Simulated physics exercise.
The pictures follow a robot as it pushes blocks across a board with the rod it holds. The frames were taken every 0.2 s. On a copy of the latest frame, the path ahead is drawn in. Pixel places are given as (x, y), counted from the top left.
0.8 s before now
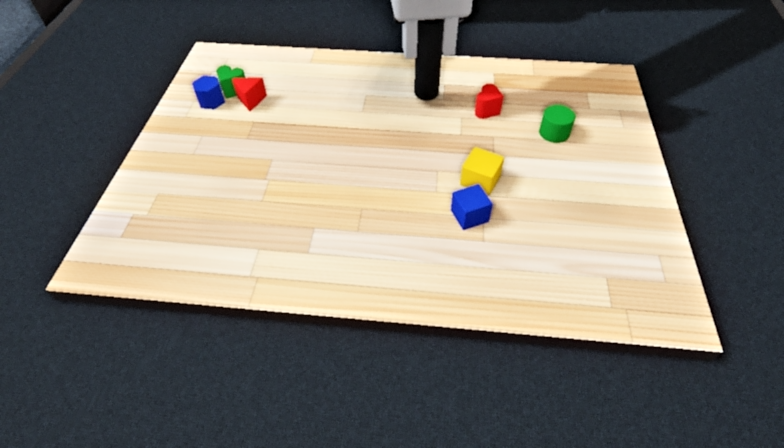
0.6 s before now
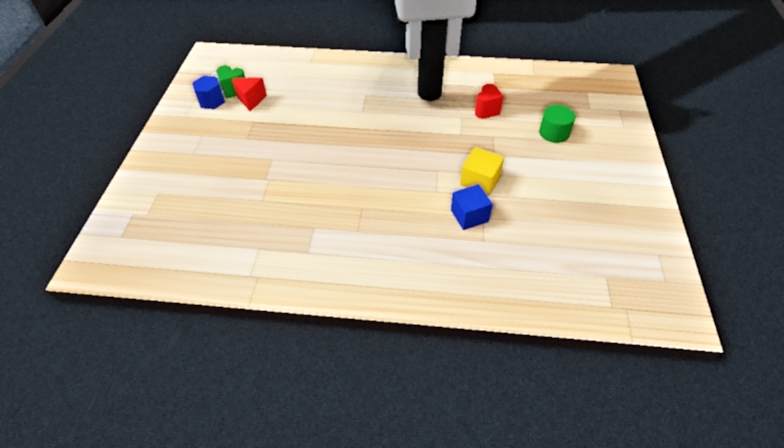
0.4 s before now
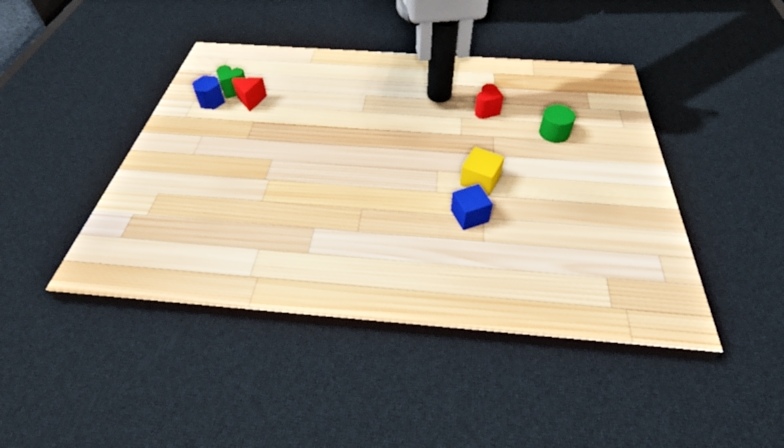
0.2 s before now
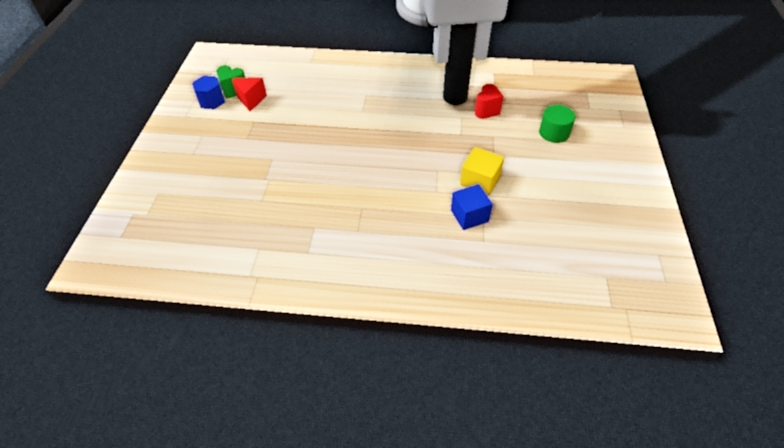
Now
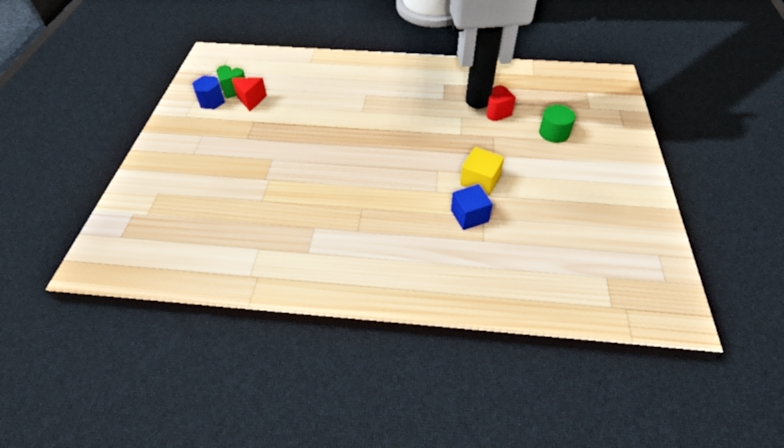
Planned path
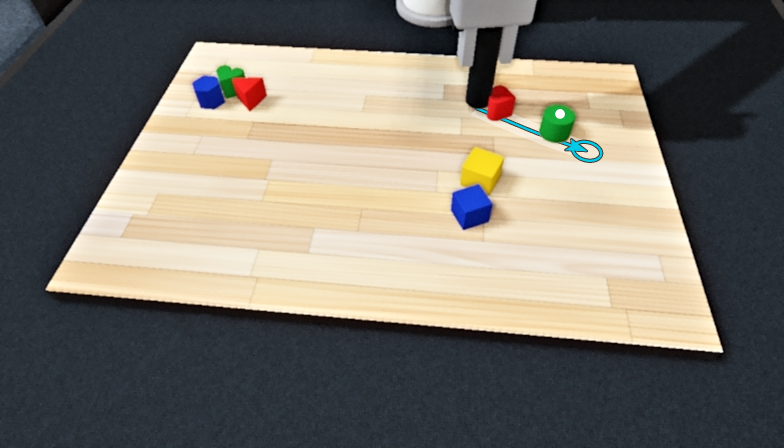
A black rod moves right across the wooden board and nudges a small red block rightward.
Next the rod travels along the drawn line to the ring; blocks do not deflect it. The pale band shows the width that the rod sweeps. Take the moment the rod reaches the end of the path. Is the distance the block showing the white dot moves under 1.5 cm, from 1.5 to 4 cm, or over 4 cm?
The largest band: Over 4 cm.
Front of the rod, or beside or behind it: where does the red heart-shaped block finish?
Slid off.
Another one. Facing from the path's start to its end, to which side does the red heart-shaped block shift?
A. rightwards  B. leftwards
B (leftwards)
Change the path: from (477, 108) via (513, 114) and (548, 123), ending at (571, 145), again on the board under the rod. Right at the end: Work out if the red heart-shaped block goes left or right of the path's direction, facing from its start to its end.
It's set to shift left.
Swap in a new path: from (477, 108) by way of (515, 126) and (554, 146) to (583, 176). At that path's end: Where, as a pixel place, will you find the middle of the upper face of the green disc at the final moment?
It is at (582, 117).
Path on the board, from (477, 108) to (587, 151); the dot is on the green disc.
On the path given first. One third of the way, rod (513, 116); red heart-shaped block (538, 102), turned 25° anticlockwise.
Two thirds of the way, rod (550, 131); red heart-shaped block (554, 102), turned 75° anticlockwise; green disc (583, 118).
At the end, rod (589, 145); red heart-shaped block (554, 102), turned 75° anticlockwise; green disc (612, 119).
